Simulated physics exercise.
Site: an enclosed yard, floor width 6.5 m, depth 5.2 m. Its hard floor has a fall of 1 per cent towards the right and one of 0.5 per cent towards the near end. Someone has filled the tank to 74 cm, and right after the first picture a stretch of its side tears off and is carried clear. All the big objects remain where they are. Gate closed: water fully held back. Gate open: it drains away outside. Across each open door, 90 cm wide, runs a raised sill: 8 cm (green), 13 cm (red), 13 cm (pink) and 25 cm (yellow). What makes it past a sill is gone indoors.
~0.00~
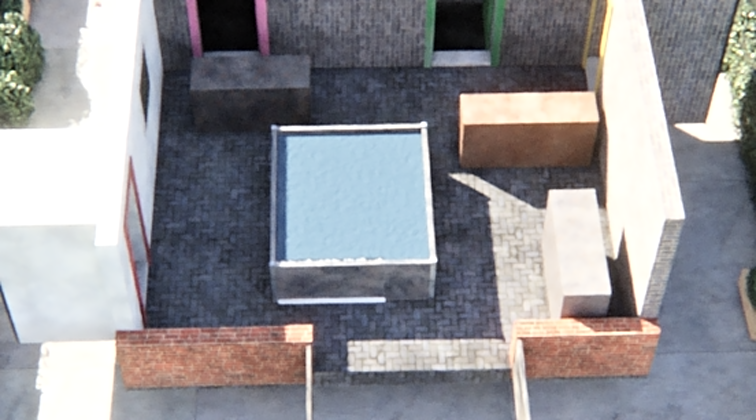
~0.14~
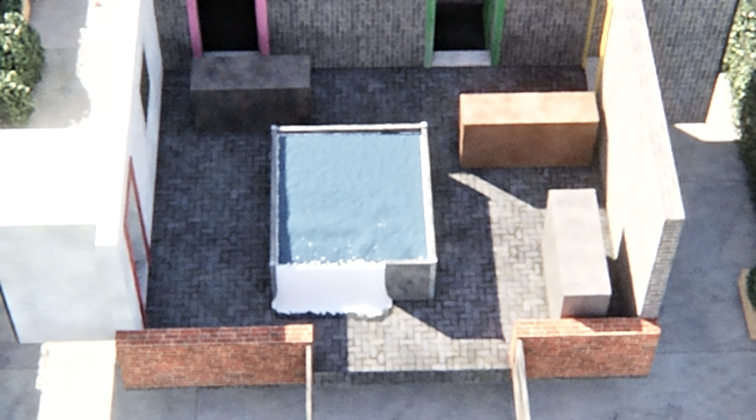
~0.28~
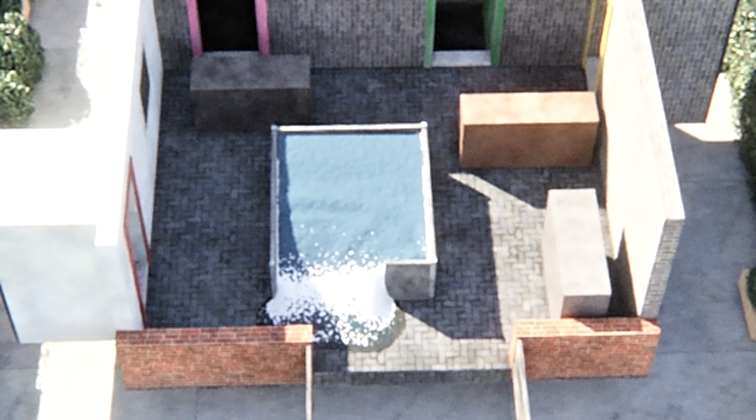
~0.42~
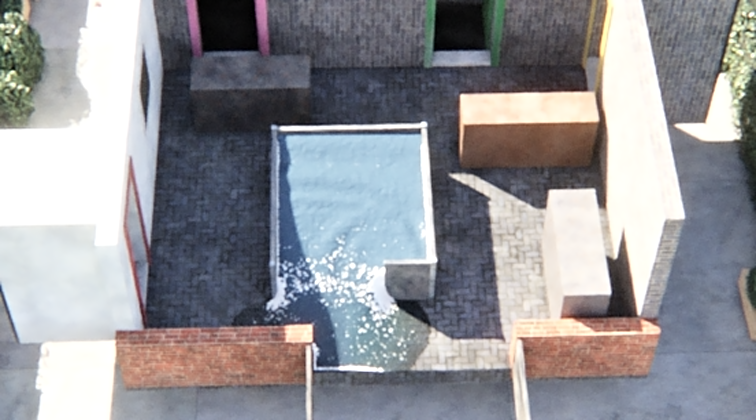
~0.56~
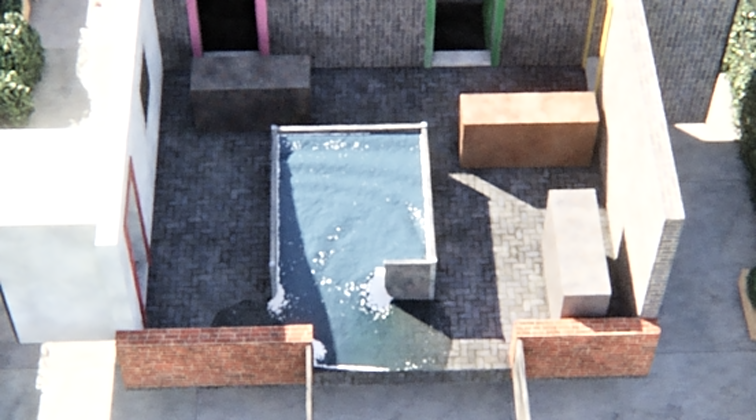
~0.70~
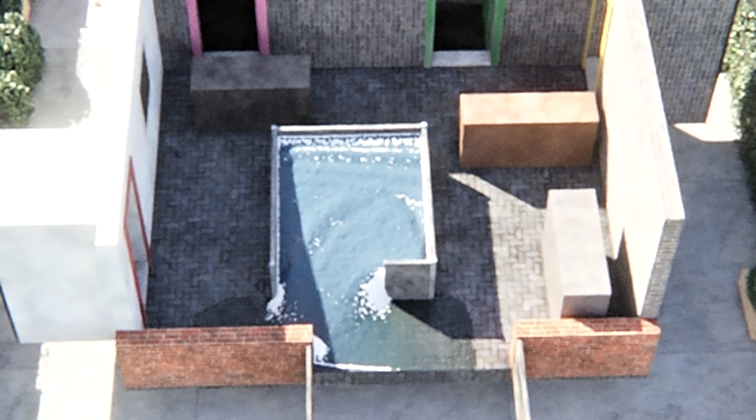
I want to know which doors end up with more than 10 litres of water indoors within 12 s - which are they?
One by one: Green door: Under the set amount; red door: Past the set amount; pink door: Under the set amount; yellow door: Under the set amount.
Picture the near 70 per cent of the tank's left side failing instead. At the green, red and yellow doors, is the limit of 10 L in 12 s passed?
Then green would come out on the high side, red on the high side and yellow on the low side.
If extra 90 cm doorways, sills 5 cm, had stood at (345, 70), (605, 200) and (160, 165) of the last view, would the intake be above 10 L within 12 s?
In that order: Short of it, short of it, beyond it.
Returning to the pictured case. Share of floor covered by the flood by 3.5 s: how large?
Wet share: Near 35 percent.
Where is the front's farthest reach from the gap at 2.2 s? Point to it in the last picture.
I'd put it close to (157, 168).
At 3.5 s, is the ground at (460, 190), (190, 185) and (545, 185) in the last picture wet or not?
Respectively: Was missed, got hit, was missed.
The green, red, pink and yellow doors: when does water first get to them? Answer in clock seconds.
Door times: Green 6.5 s / red 1.3 s / pink 3.4 s / yellow 7.0 s.
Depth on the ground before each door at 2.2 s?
You'd get green at 0 cm, red at 24 cm, pink at 0 cm, and yellow at 0 cm.
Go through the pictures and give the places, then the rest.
The tank at (351, 196) is whole and still, 74 cm deep, in the first picture.
Water pours out at (330, 284) and has run 0.8 m, to (388, 309); typically 10 cm deep outside, 74 cm at the tank's back, in the second picture.
The front is at a hidden place, 1.0 m from the gap at (330, 287); 1.2 m2 of floor is under water; 74 cm left at the back of the tank, in the third picture.
The front is at a hidden place, 1.5 m from the gap at (330, 288); 2.3 m2 of floor is under water; 74 cm left at the back of the tank, in the fourth picture.
The front is at a hidden place, 1.8 m from the gap at (330, 289); 2.8 m2 of floor is under water; 70 cm left at the back of the tank, in the fifth picture.
Water pours out at (330, 289) and has run 2.1 m, to a hidden place; typically 12 cm deep outside, 62 cm at the tank's back, in the sixth picture.
After 1.4 s water covers 15 % of the floor and is deepest (52 cm) near (294, 357); green door not reached, red door 14 cm at the sill, 0 L in, pink door not reached, yellow door not reached.
After 2.2 s water covers 20 % of the floor and is deepest (42 cm) near (143, 359); green door not reached, red door 24 cm at the sill, 20 L in, pink door not reached, yellow door not reached.
After 3.5 s water covers 35 % of the floor and is deepest (26 cm) near (157, 359); green door not reached, red door 18 cm at the sill, 66 L in, pink door 3 cm at the sill, 0 L in, yellow door not reached.
After 7.0 s water covers 65 % of the floor and is deepest (12 cm) near (143, 359); green door 3 cm at the sill, 0 L in, red door 9 cm at the sill, 78 L in, pink door 6 cm at the sill, 0 L in, yellow door 4 cm at the sill, 0 L in.
After 12.0 s water covers 80 % of the floor and is deepest (11 cm) near (574, 134); green door 7 cm at the sill, 0 L in, red door 4 cm at the sill, 78 L in, pink door 3 cm at the sill, 0 L in, yellow door 10 cm at the sill, 0 L in.
